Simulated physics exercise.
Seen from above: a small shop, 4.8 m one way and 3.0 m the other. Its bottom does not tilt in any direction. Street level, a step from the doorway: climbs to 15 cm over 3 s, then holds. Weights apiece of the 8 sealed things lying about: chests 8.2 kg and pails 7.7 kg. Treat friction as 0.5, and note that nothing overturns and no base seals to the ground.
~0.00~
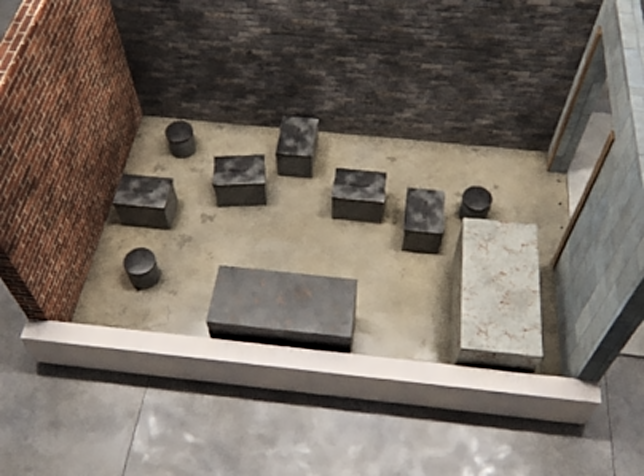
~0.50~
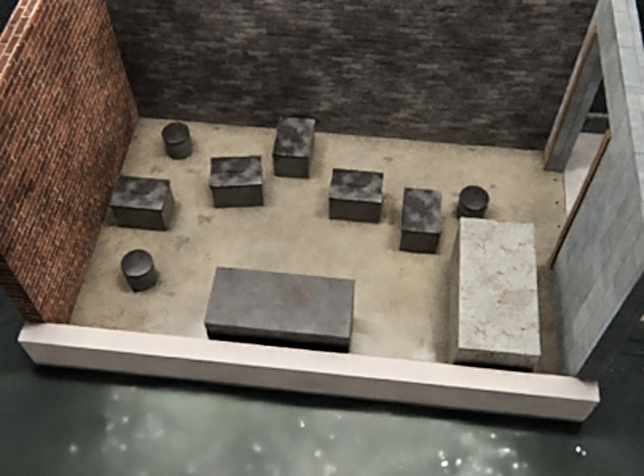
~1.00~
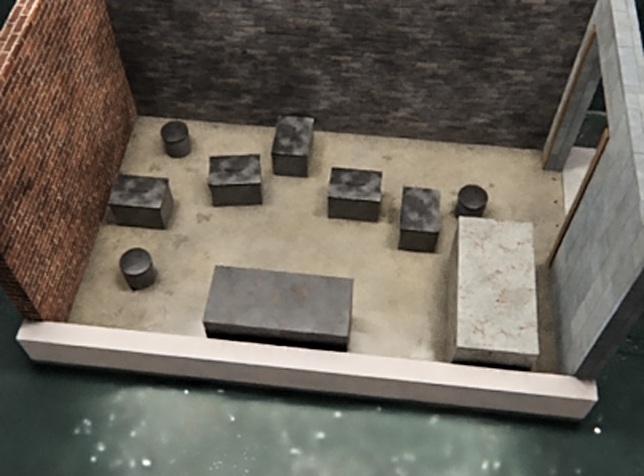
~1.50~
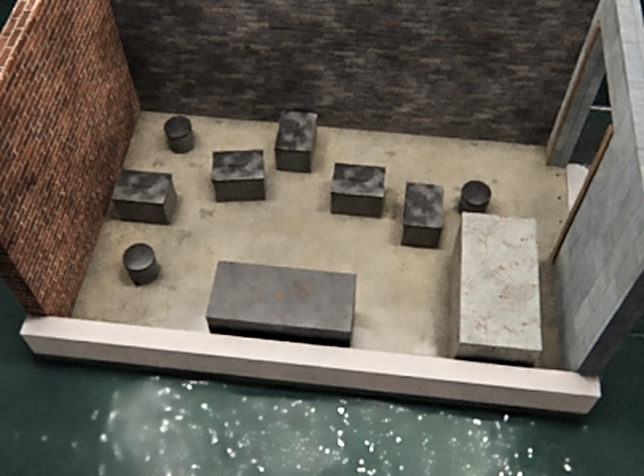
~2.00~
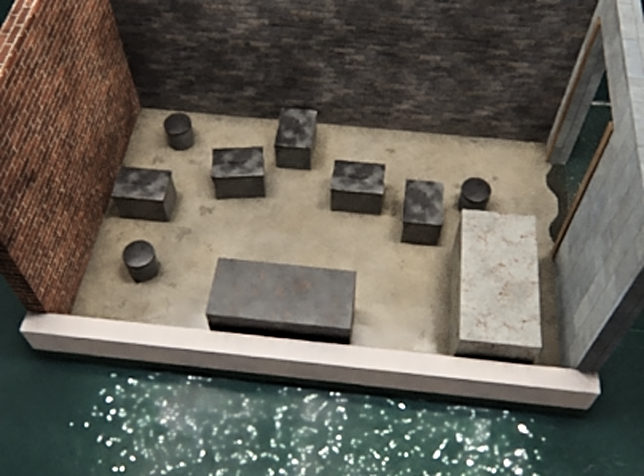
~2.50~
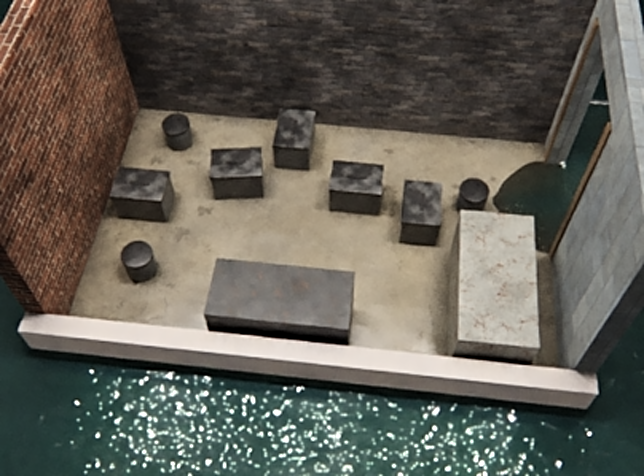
Dark, glittering water spread over the grey ground outside a small brick-walled room seen from above, then began creeping in through the doorway on the right, while the blocks and round pails inside stayed still.
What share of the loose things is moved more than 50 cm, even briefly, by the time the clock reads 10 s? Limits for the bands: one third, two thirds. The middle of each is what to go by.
My guess is it lands in the top band.
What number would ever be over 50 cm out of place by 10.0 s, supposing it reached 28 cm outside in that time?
Result: 8.
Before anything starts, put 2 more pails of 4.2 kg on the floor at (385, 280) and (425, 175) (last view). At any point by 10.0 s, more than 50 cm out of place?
First one stays within it, second one exceeds it.
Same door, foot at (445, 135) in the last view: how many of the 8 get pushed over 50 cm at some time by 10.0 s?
In that case the number is 3.
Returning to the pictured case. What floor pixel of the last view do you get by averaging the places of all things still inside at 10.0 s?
The centre is close to (196, 216).
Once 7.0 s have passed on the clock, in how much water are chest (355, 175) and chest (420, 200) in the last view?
First roughly 4 cm, second roughly 4 cm.
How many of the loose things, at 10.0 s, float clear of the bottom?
The number is 5.
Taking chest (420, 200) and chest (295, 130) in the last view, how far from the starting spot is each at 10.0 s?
The first is 250 cm from its start, the second 200 cm.
After 3.5 s 0 of 8 are over 50 cm from their spots; 0 afloat.
After 4.5 s 0 of 8 are over 50 cm from their spots; 0 afloat.
After 7.0 s 4 of 8 are over 50 cm from their spots; 1 afloat.
After 10.0 s 6 of 8 are over 50 cm from their spots, and 6 have been at some point; 5 afloat.
